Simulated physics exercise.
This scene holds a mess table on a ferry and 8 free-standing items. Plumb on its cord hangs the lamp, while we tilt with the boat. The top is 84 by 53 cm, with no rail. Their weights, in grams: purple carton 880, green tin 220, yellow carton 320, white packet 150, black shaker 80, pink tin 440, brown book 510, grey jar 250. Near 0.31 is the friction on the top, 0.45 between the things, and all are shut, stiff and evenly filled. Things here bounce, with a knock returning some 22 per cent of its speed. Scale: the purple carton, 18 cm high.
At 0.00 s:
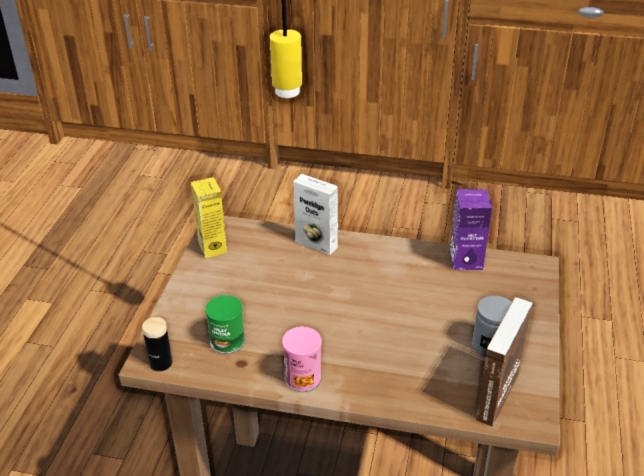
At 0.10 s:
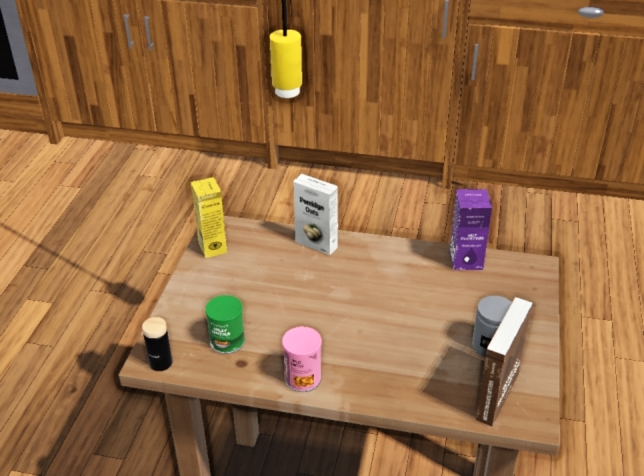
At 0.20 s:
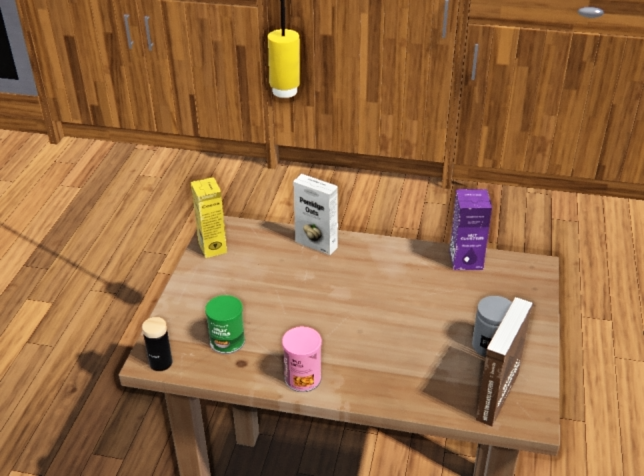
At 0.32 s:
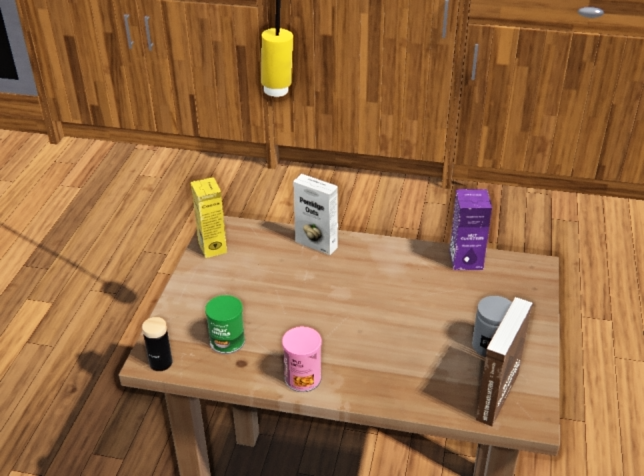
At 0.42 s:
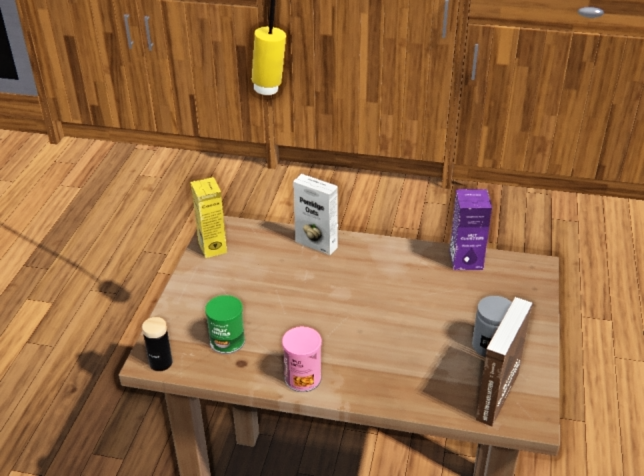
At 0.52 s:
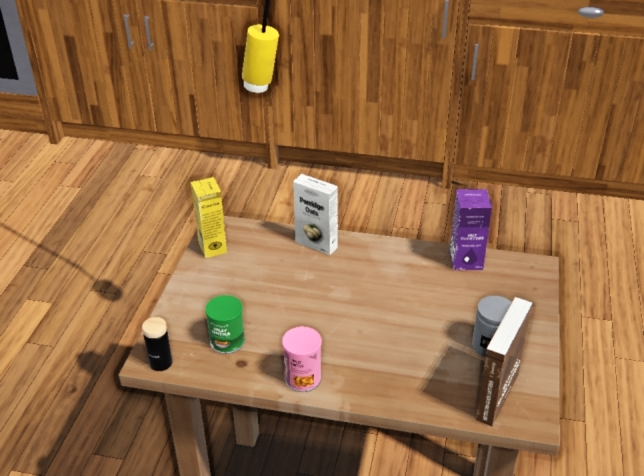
In a wooden kitchen, a yellow lamp hung on its cord beyond a table of cartons, tins and a brown book, then slowly swung left while everything on the table stayed still.
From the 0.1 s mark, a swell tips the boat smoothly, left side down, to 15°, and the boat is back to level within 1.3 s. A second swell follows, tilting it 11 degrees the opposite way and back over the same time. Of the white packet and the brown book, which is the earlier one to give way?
It is the second of the two.
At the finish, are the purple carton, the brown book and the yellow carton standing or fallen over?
The purple carton stays upright; the brown book falls over; the yellow carton keeps standing.
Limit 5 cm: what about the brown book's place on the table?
Brown book: Moved.
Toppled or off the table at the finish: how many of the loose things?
In total, 1.
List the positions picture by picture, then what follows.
The first picture shows boat level; white packet (316, 215); brown book (504, 362).
The second picture shows boat level; yellow carton (209, 218); black shaker (158, 345).
The third picture shows heel 1°, left side down; pink tin (302, 360); grey jar (494, 327).
The fourth picture shows heel 4°, left side down; purple carton (470, 230); green tin (226, 325).
The fifth picture shows heel 7°, left side down; yellow carton (209, 218); black shaker (158, 344).
The sixth picture shows heel 11°, left side down; white packet (316, 215); brown book (504, 362).
Around 0.92 s, heel 13°, left side down; brown book tipped 43° against what carries it near (467, 355).
Around 1.02 s, heel 9°, left side down; brown book on its side near (434, 369).
Finally (3.2 s), on their side or leaning hard on the table, brown book; the other 7 still in place (within 5 cm). Final places as that camera would see them, white packet near (316, 215), brown book near (418, 363). White packet was never lost; brown book went at 0.90 s.
